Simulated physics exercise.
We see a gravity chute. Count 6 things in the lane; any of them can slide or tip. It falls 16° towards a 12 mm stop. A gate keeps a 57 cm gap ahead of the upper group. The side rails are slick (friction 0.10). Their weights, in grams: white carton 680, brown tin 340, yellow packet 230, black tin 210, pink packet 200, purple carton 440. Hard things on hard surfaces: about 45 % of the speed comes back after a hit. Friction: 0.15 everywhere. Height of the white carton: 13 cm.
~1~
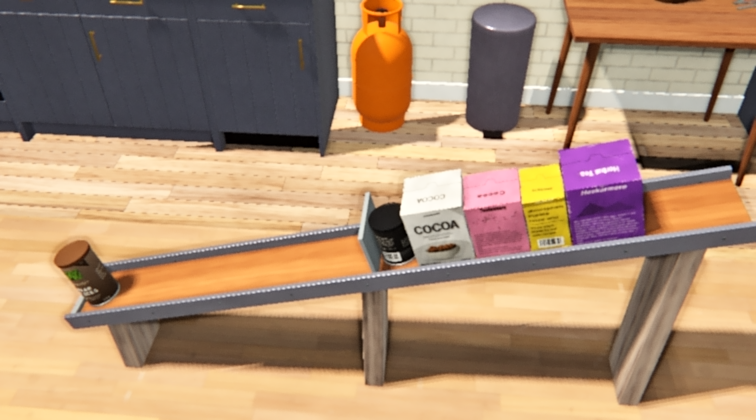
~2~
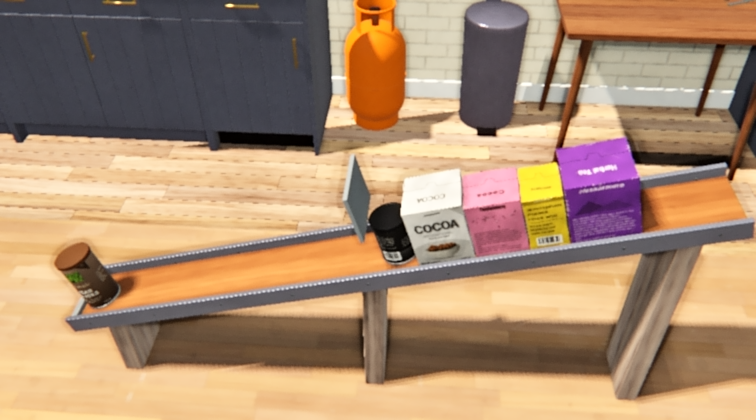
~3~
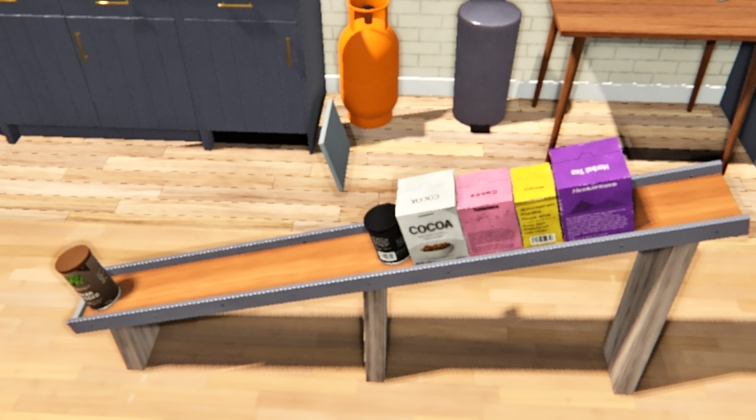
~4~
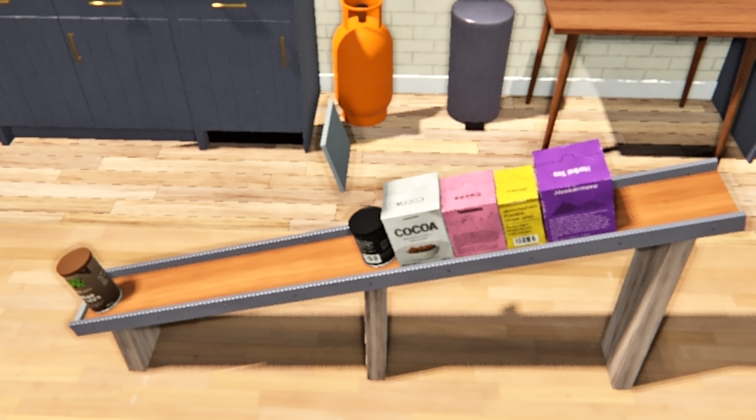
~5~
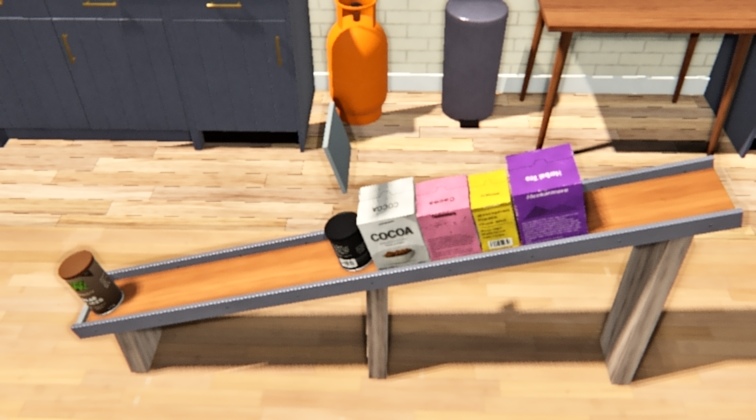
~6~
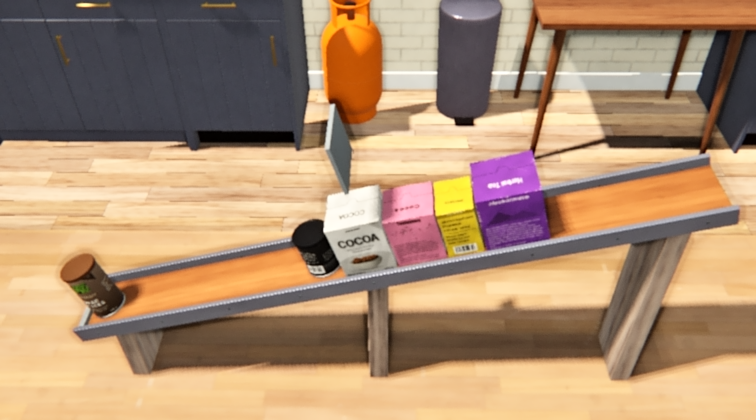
On a sloping chute, a gate swings open and a tin and four cartons slide left.
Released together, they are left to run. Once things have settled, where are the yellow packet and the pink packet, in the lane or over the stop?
The yellow packet is caught by the stop and the pink packet is caught by the stop.
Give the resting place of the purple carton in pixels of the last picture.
Near (281, 249).
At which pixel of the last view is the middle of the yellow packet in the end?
At about (229, 269).
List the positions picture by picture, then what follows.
In the first picture, gate shut; yellow packet (545, 208); pink packet (497, 214).
In the second picture, black tin (395, 234); purple carton (599, 193).
In the third picture, leader 63 cm from the stop; white carton (434, 219); brown tin (89, 278).
In the fourth picture, leader 60 cm from the stop; black tin (374, 237); purple carton (574, 193).
In the fifth picture, leader 55 cm from the stop; black tin (350, 242); white carton (395, 225).
In the sixth picture, leader 48 cm from the stop; yellow packet (459, 217); pink packet (415, 224).
Then, 0.40 s past the last view, leader 12 cm from the stop; yellow packet near (282, 251); pink packet near (242, 258).
Then, 0.80 s past the last view, leader 6 cm from the stop; brown tin now over the stop; yellow packet tipped 61° against what carries it near (312, 251); pink packet near (240, 258).
Finally, over the stop, brown tin; on their side or leaning hard in the lane, yellow packet and purple carton; the other 3 in the lane. In the last view, yellow packet near (229, 269), pink packet near (177, 268).
